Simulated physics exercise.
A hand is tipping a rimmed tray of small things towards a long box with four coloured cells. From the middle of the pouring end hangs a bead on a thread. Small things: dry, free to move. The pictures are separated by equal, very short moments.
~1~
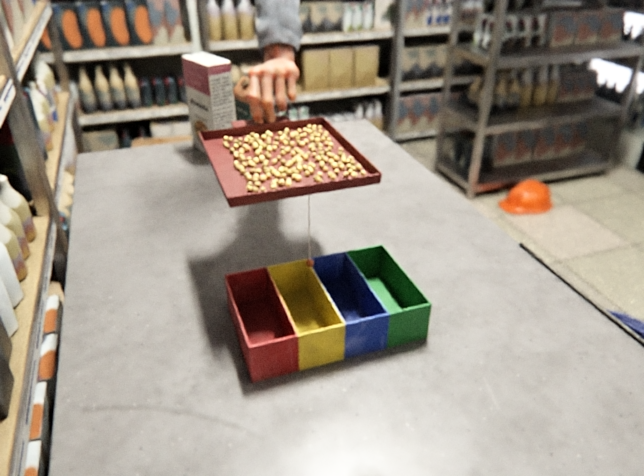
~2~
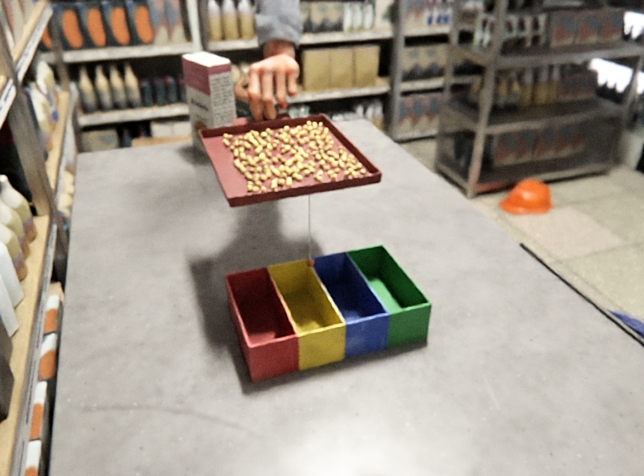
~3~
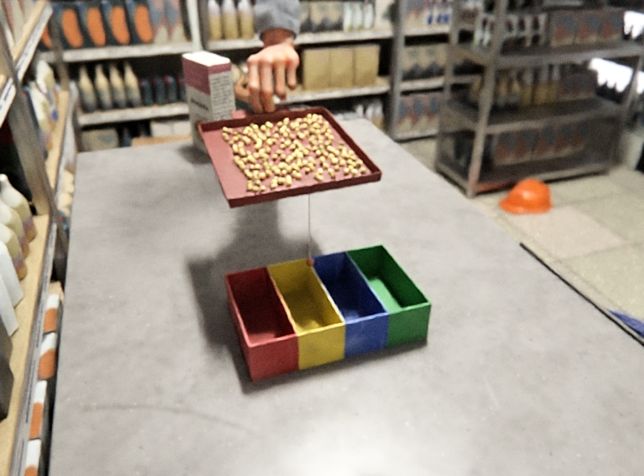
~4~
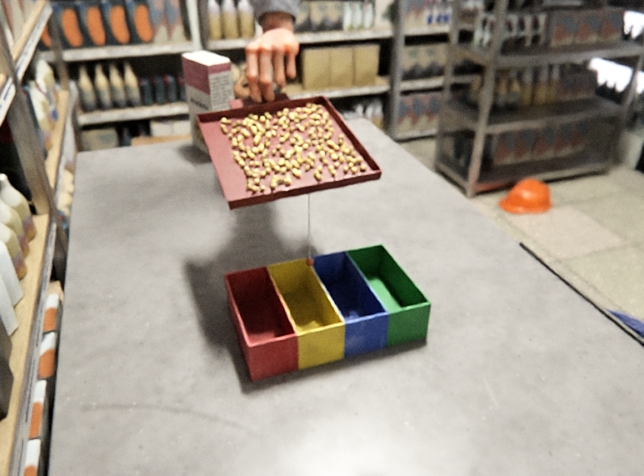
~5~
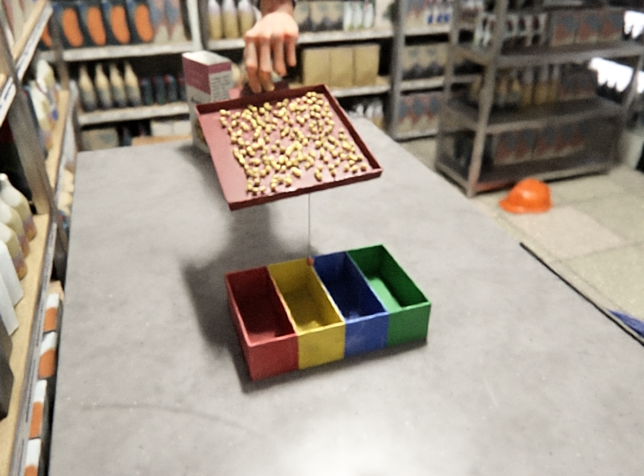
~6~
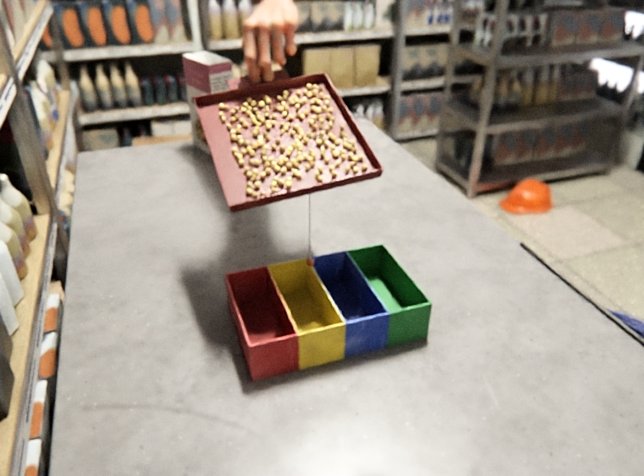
In the video, a hand raises the far side of a dark red rimmed tray of soya beans above a box with red, yellow, blue and green cells, tilting it gradually towards the viewer, its left front corner dipping slightly.
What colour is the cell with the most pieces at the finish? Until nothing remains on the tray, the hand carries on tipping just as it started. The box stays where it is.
It is red.
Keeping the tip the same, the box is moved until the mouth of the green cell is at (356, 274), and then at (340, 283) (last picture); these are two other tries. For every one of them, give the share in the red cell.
First position: Some 30 %; second position: Some 0 %.
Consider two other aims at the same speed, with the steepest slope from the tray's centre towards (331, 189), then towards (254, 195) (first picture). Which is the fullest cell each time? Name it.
First try: The green cell. Second try: The cell in red.
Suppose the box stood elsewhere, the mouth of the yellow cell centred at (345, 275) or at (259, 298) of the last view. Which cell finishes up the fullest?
With the first placing it's the red one, with the second it's that yellow cell.
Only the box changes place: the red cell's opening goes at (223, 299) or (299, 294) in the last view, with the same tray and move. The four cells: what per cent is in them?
It would be roughly 100 per cent in the first placement and roughly 40 per cent in the second.
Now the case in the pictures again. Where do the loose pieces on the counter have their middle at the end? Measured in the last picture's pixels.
My estimate puts the centre near (200, 374).
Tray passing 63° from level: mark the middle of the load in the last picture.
The load is centred about (278, 190).
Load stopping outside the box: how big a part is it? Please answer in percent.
I'd put it close to 10 per cent.
Soon, tray tipped steeply; most on the tray; a small part in the red cell; a stray few in the yellow cell; a small part falling or outside the box.
A while on, tray tipped past a quarter turn; about half on the tray; a small part in the red cell; a small part in the yellow cell; a stray few in the blue cell; a stray few in the green cell; about a third falling or outside the box.
Towards the end, tray tipped past a quarter turn; about half in the red cell; about a third in the yellow cell; a small part in the blue cell; a stray few in the green cell; a small part falling or outside the box.
Finally, tray tipped past a quarter turn; about half in the red cell; about a third in the yellow cell; a small part in the blue cell; a stray few in the green cell; a small part outside the box.
